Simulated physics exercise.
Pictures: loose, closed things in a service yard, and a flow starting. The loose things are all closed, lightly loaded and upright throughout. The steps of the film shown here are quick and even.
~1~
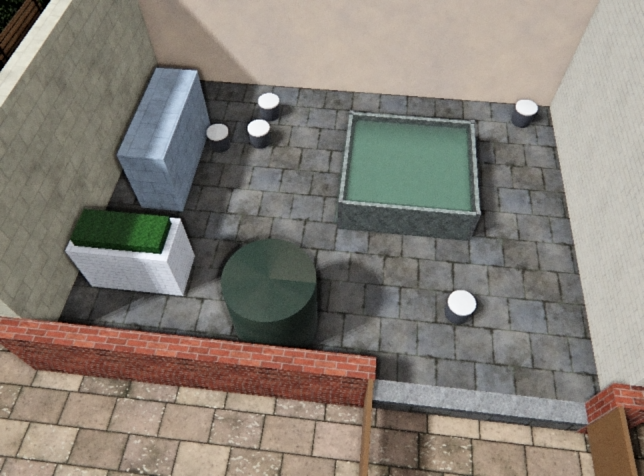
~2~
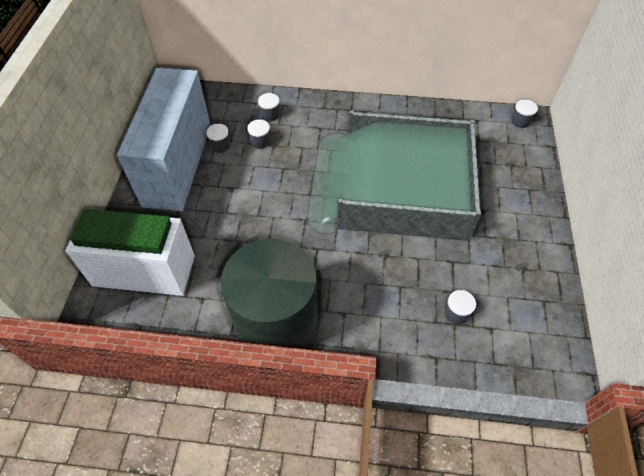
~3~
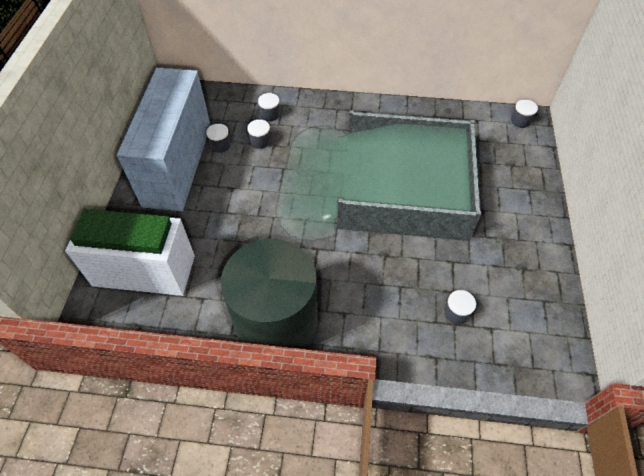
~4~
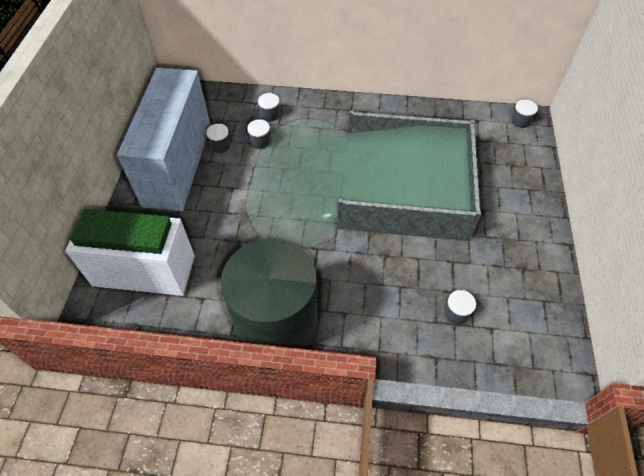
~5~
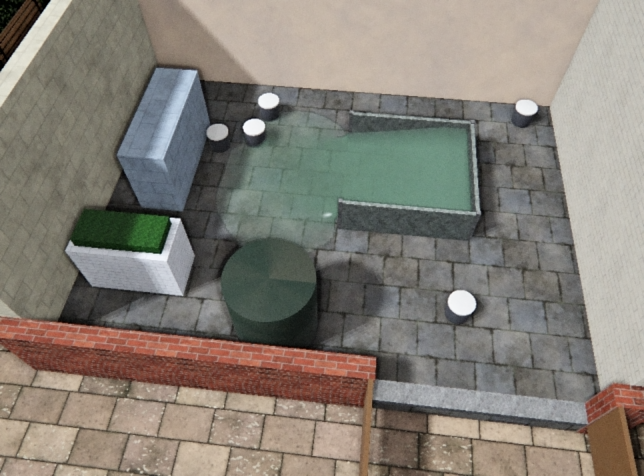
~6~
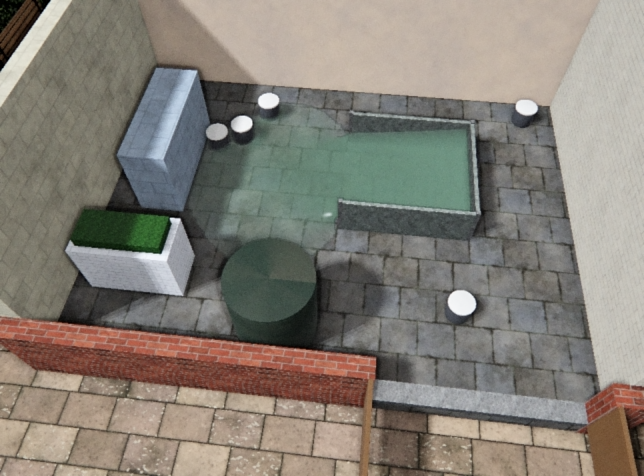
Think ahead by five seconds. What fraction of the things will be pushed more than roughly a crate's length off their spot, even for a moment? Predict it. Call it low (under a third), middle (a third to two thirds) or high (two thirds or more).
Middle.
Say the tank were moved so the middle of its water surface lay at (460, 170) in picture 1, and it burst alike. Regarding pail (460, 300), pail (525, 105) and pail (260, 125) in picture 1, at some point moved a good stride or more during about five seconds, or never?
In turn: Under that mark, under that mark, beyond that mark.
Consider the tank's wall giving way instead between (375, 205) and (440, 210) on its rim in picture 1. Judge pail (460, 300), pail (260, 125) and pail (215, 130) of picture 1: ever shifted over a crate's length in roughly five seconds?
Object by object: Displaced that much, less than that, less than that.
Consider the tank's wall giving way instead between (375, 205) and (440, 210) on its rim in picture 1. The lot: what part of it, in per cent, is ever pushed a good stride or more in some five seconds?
It comes out at roughly 20 per cent.
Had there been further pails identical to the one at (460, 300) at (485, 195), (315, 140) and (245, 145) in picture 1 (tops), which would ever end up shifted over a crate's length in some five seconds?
Twin one: Barely shifts; twin two: Slides well clear; twin three: Slides well clear.
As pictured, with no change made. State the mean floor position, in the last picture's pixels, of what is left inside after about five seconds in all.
Their average sits at about pixel (308, 157).
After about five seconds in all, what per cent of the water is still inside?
Roughly 100 in a hundred.
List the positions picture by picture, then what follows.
In the first picture, a pail at (259, 127), on the bottom; a pail at (217, 131) rests on the ground; 0 of 5 have shifted.
In the second picture, a pail at (259, 127), on the bottom; a pail at (217, 131) rests on the ground; 0 of 5 have shifted.
In the third picture, a pail at (259, 127) rests on the ground; a pail at (217, 131), on the bottom; 0 of 5 have shifted.
In the fourth picture, a pail at (259, 127), on the bottom; a pail at (217, 131), on the bottom; 0 of 5 have shifted.
In the fifth picture, a pail at (254, 127), on the bottom, close to its start; a pail at (217, 131) rests on the ground; 1 of 5 have shifted.
In the sixth picture, a pail at (242, 123) rests on the ground, close to its start; a pail at (217, 131) rests on the ground; 1 of 5 have shifted.
A moment on, 1 of 5 are well off their spots; 1 afloat.
Next, 3 of 5 are well off their spots; 3 afloat.
Later, 3 of 5 are well off their spots; 3 afloat.
In the end, 3 of 5 are well off their spots, and 3 have been at some point; 3 afloat.
